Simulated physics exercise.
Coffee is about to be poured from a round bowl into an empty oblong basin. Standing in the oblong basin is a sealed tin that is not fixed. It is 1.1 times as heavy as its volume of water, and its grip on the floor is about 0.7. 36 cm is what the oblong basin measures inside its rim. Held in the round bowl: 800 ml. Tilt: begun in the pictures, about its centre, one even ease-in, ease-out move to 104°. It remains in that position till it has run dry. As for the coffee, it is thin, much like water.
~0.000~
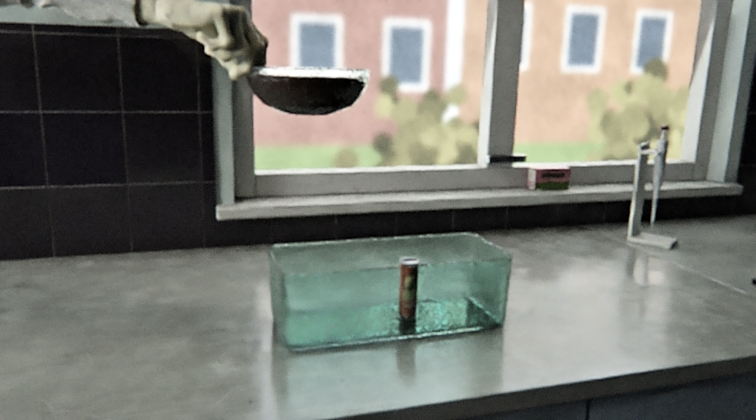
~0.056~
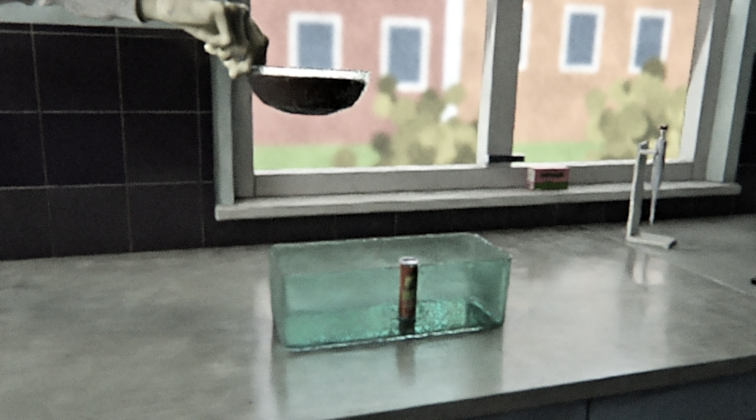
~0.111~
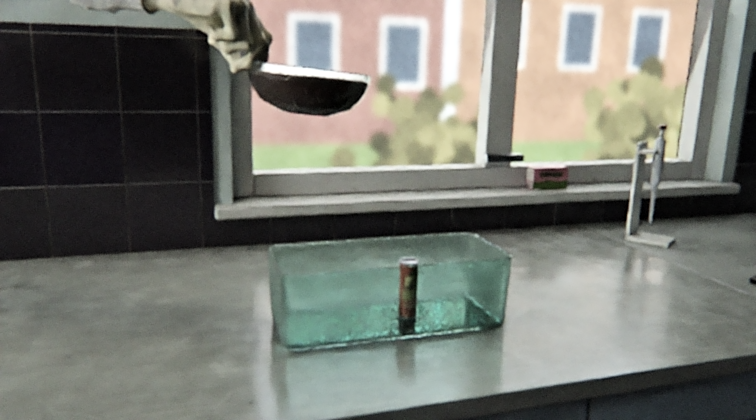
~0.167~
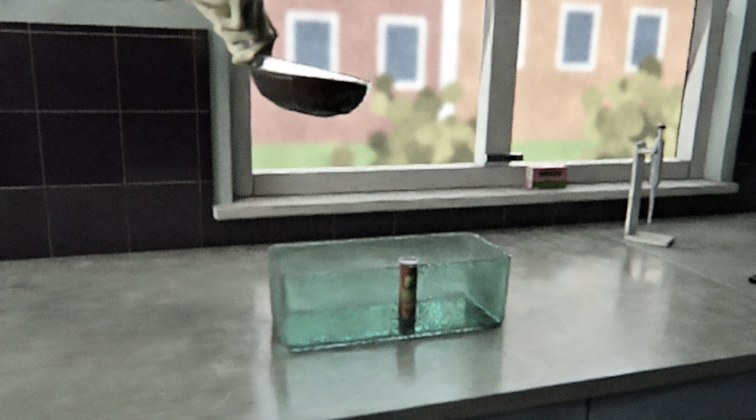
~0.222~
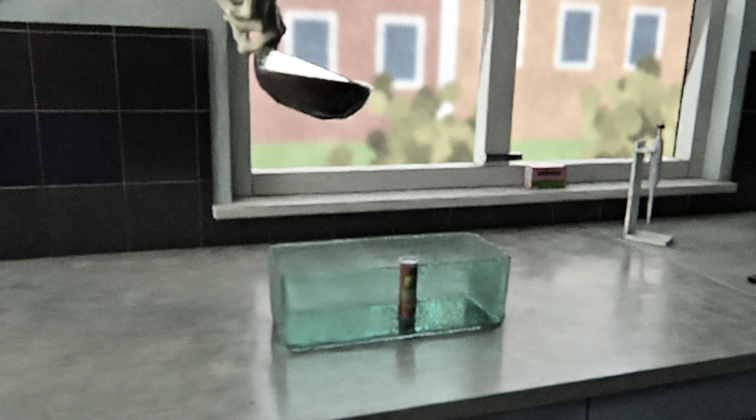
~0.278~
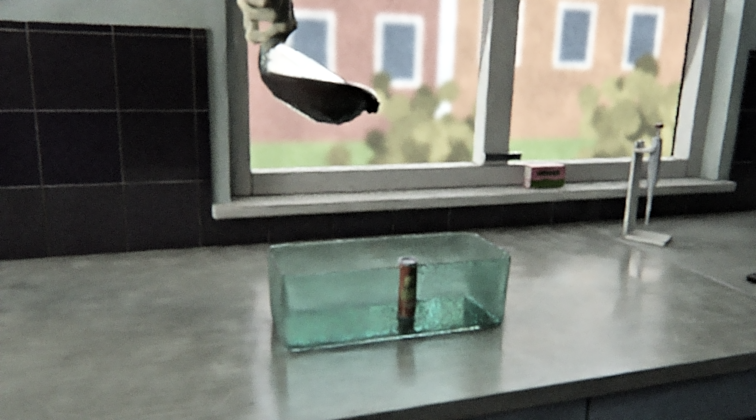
At first, a hand at the upper left holds a dark round bowl almost level above a greenish glass basin on a grey counter, with a small tin standing by it. The hand then tilts the bowl down to the right, slowly and then faster, until it slants steeply before the window.
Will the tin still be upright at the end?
Yes.
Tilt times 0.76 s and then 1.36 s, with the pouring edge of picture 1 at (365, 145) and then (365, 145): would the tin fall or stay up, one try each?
Run one: It tumbles. Run two: It does not tip.
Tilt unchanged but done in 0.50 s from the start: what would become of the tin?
Result: Tin tipped over.
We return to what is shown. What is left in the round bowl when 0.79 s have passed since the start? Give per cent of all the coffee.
Close to 0 in a hundred.
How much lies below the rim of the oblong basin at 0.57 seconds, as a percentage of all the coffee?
Near 30 in a hundred.
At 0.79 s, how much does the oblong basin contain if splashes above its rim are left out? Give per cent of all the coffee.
Around 90 parts in a hundred.
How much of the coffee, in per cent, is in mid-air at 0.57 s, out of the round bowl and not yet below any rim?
About 64 per cent.
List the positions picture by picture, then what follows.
In the first frame, it leans 0°; its right rim is at (366, 71); the coffee meets the walls at (249, 75) and (363, 77); the oblong basin's rim runs from (275, 261) to (493, 246); the tin's top is at (409, 263).
In the second frame, it leans 1°; its right rim is at (366, 73); the coffee meets the walls at (249, 74) and (363, 78).
In the third frame, it leans 5°; its right rim is at (367, 77); the coffee meets the walls at (250, 72) and (364, 80).
In the fourth frame, it leans 12°; its right rim is at (368, 84); the coffee meets the walls at (253, 70) and (365, 82).
In the fifth frame, it leans 20°; its right rim is at (368, 93); the coffee meets the walls at (257, 70) and (366, 87); 2 per cent is over the edge.
In the sixth frame, it leans 31°; its right rim is at (366, 104); the coffee meets the walls at (262, 72) and (352, 90); 11 per cent is over the edge.
By 0.57 s the tilt is 89° and 7 per cent is still to pour; the tin stands where it began.
By 0.79 s the tilt is 104° and 0 per cent is still to pour; the tin stands 1 cm from where it began.
By 1.01 s the tilt is 104° and 0 per cent is still to pour; the tin leans 6°.
By 1.26 s the tilt is 104° and 0 per cent is still to pour; the tin stands where it began.
At rest the tin stands where it began.
